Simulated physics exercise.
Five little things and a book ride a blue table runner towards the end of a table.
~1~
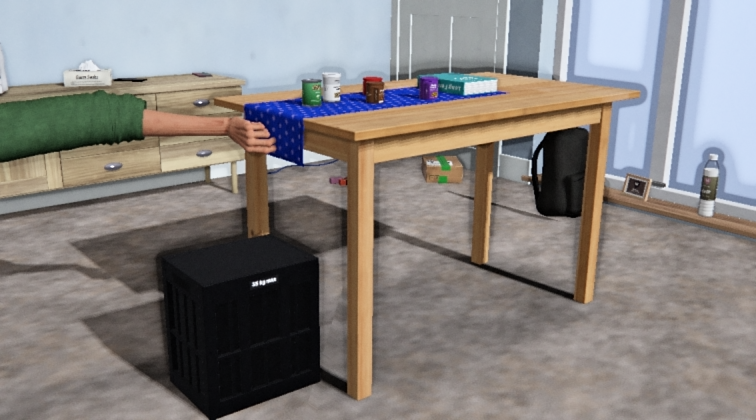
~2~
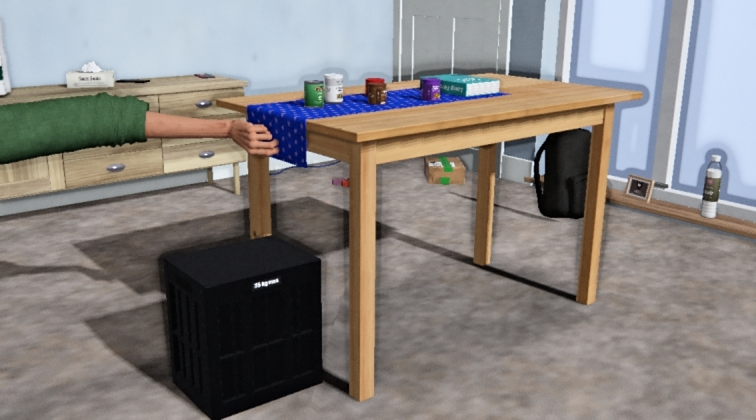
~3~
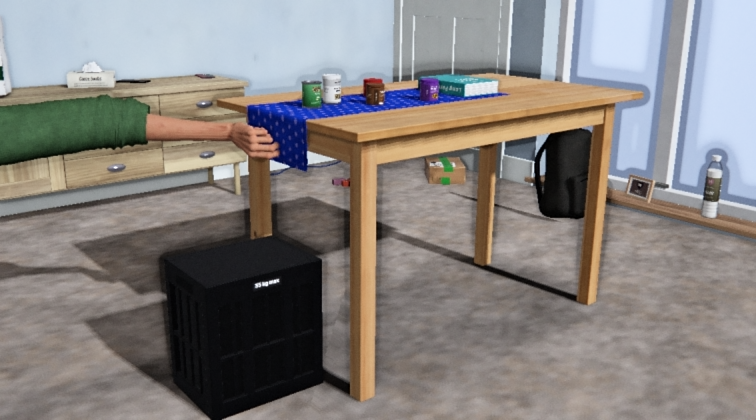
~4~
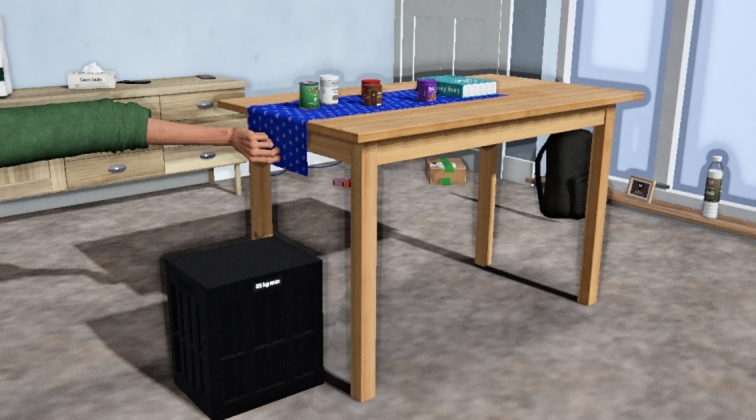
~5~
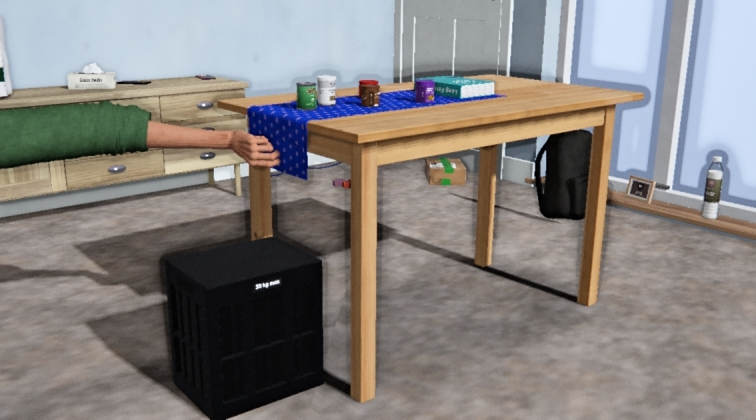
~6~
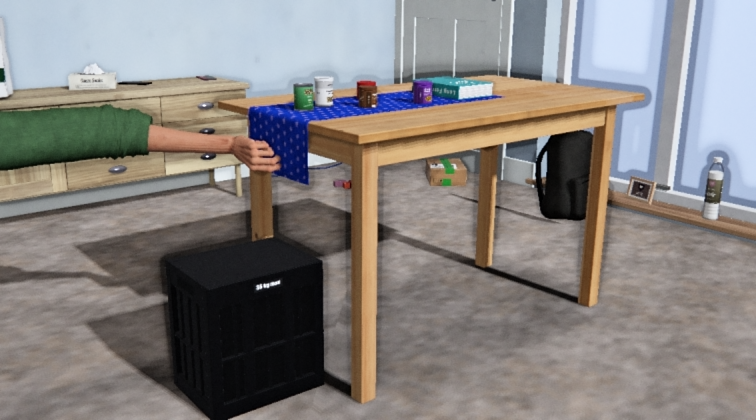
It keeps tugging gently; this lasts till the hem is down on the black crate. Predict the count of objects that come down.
Count: Two.
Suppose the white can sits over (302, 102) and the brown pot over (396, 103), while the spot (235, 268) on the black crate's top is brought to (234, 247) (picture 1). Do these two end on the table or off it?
White can: Lost; brown pot: Safe.
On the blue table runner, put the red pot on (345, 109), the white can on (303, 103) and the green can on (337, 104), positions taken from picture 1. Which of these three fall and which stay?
Outcome: Red pot falls away, white can falls away, green can falls away.
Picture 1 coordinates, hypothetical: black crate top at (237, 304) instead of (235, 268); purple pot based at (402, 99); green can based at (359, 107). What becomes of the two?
Result: Purple pot still there, green can gone.
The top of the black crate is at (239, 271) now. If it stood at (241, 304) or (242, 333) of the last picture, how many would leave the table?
Respectively 3 and 4.
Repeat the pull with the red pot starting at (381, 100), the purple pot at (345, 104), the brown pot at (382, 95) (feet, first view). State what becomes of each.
First the red pot, which is kept, then the purple pot, which is lost, and finally the brown pot, which is kept.
Soon after, hem near (278, 229); green can gone.
Then, hem on the crate; green can and white can gone.
At rest, hem on the crate; green can and white can gone. It carries off two.
